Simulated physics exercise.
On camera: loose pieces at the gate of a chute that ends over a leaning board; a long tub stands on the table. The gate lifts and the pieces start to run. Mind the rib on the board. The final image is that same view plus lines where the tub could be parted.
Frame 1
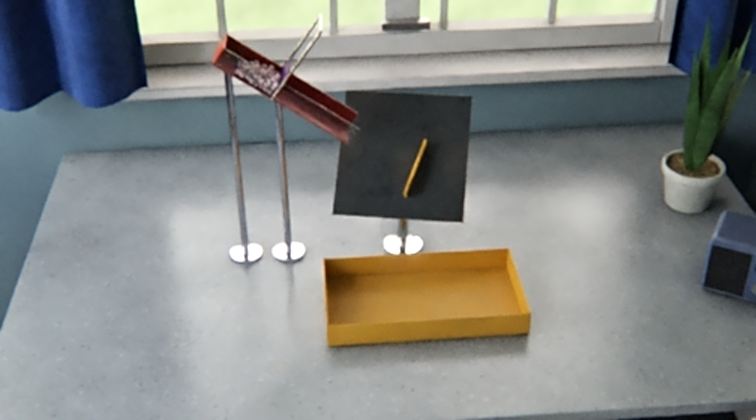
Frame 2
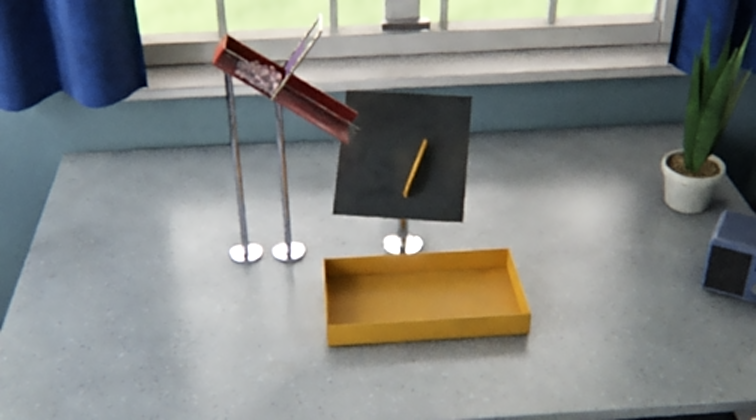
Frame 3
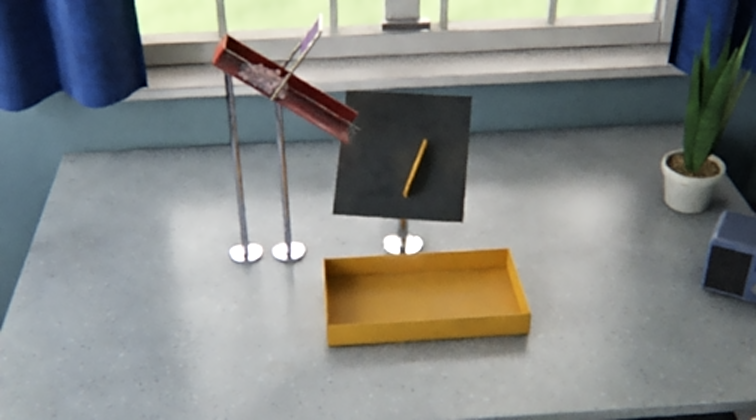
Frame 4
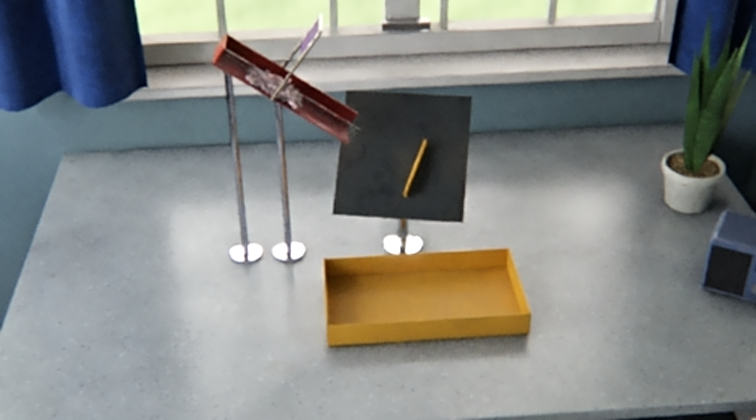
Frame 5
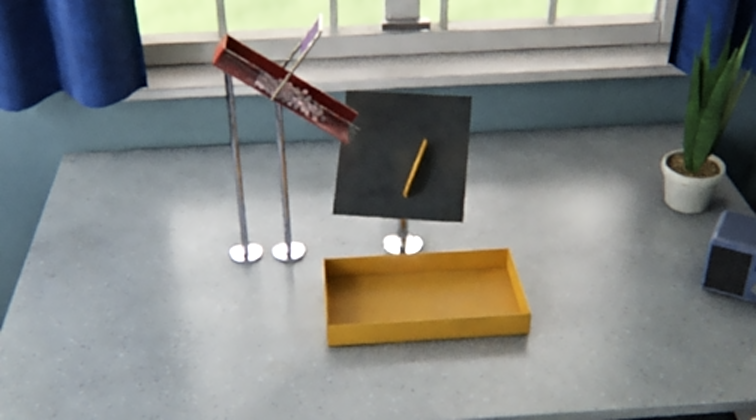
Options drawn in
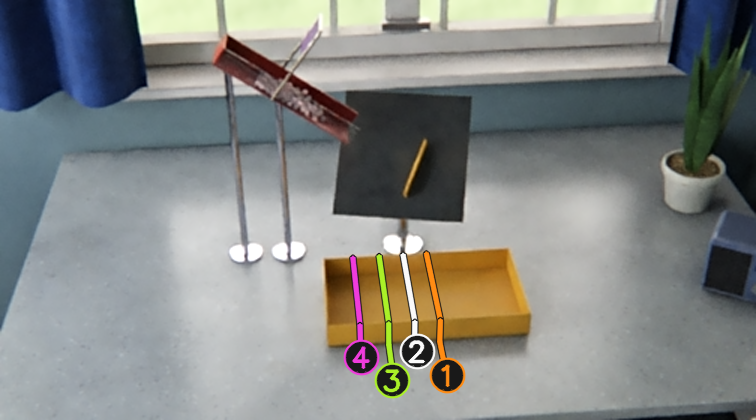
The clip opens on a sloping red chute held on metal stands, with small pale pieces bunched near its upper end, beside a tilted dark board with a yellow rib and an empty yellow tub. The pieces slide down to the right, pass the middle, and spread along the chute's lower half.
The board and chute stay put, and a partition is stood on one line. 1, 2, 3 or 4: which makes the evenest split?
Best: 3.
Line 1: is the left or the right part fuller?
The left side.
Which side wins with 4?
Right.
On the marked copy, line 1 crosses the front rim at (440, 319); line 2 crosses the front rim at (414, 320); line 3 crosses the front rim at (388, 322); line 4 crosses the front rim at (359, 324).
For line 1, of what is caught, almost all on the left of the divider, just a few on the right.
For line 2, of what is caught, the larger part on the left of the divider, about a tenth on the right.
For line 3, of what is caught, roughly half on the left of the divider, roughly half on the right.
For line 4, of what is caught, just a few on the left of the divider, almost all on the right.
